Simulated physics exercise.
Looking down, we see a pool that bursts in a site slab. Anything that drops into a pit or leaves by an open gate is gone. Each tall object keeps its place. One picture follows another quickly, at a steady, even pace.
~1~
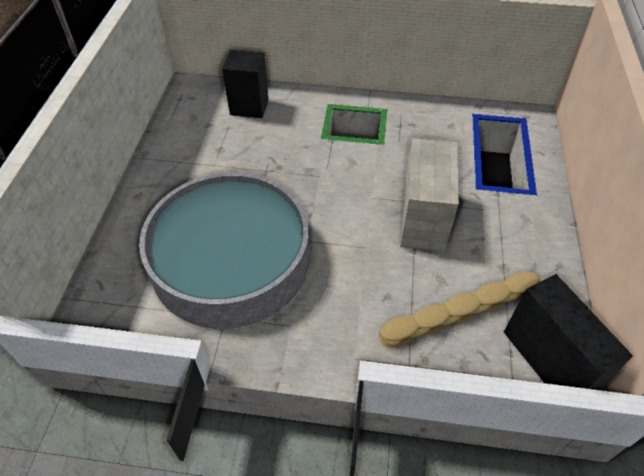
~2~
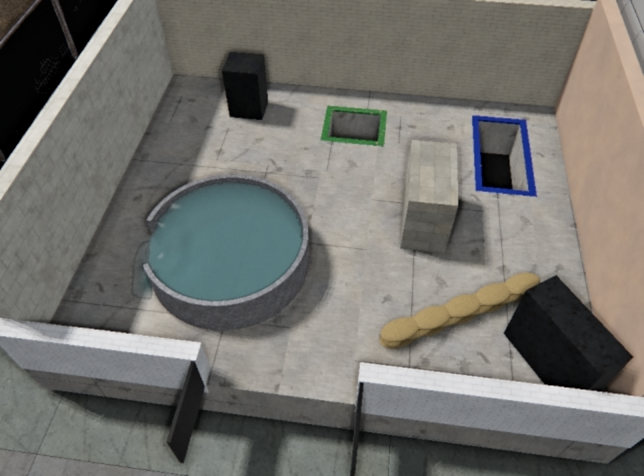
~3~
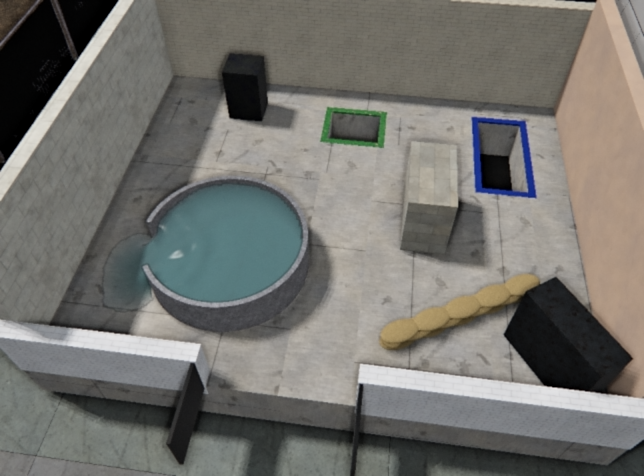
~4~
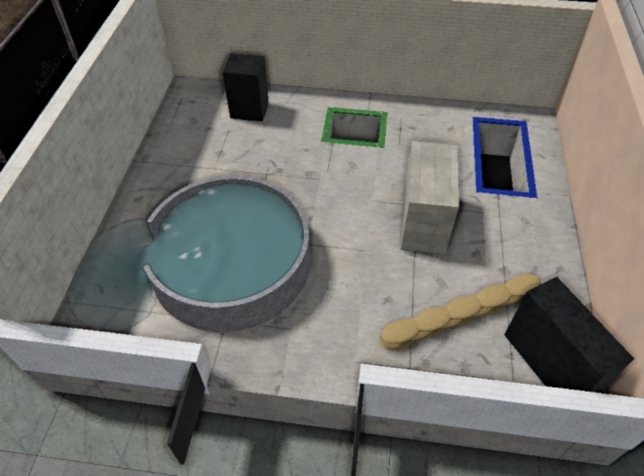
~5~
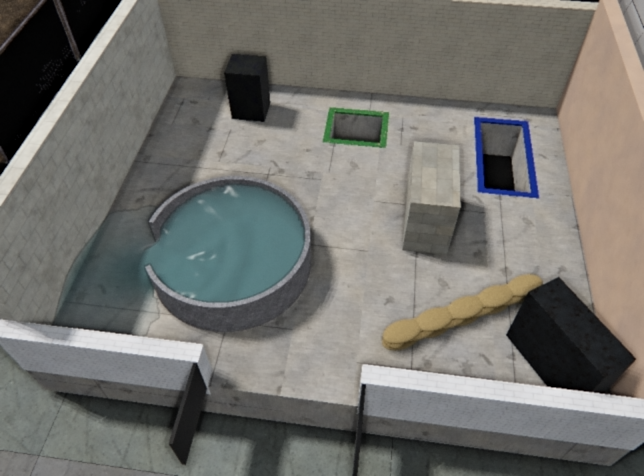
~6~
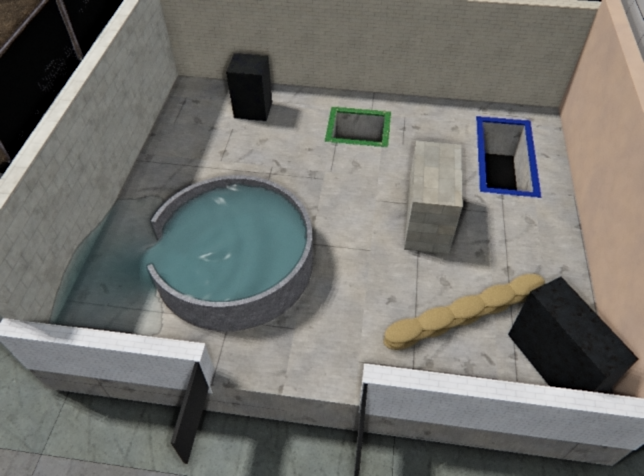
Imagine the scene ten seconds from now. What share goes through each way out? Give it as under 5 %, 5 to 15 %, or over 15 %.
In the end the gate sits in the mid range; the green pit sits in the mid range; the blue pit stays lower than five per cent.
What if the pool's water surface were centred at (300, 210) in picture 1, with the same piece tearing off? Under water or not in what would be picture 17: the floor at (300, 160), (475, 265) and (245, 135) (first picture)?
Spot 1 unwetted, spot 2 unwetted, spot 3 unwetted.
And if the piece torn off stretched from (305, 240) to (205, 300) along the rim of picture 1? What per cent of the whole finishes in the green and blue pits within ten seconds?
Per cent: Green 0, blue 8.
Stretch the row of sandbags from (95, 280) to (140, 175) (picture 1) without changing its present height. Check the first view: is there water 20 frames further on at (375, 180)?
At that place: Free of water.
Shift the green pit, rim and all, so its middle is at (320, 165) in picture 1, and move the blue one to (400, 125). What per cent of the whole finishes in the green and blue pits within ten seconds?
Green: 4 %; blue: 8 %.
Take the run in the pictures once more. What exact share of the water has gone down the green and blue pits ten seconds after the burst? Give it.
Close to 8 in a hundred and 2 in a hundred, in that order.
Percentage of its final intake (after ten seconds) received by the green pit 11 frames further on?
That share would be near 0 %.
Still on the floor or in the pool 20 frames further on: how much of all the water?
My figure is close to 98 percent.
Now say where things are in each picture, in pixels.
The first picture shows the pool at (226, 236) is whole and still.
In the second picture, the front is at a hidden place, out from the gap at (152, 260).
In the third picture, the front is at (111, 302), out from the gap at (152, 263).
In the fourth picture, water pours out at (153, 263) and has run to (72, 283).
In the fifth picture, the front is at (54, 325), out from the gap at (155, 263).
In the sixth picture, water pours out at (157, 262) and has run to a hidden place.
A moment on, water covers 10 % of the floor; the gate 0 %, the green pit 0 %, the blue pit 0 %.
Next, water covers 20 % of the floor; the gate 0 %, the green pit 0 %, the blue pit 0 %.
Then, water covers 40 % of the floor; the gate 1 %, the green pit 0 %, the blue pit 0 %.
Later, water covers 60 % of the floor; the gate 6 %, the green pit 2 %, the blue pit 0 %.
In the end, water covers 85 % of the floor; the gate 11 %, the green pit 7 %, the blue pit 1 %.
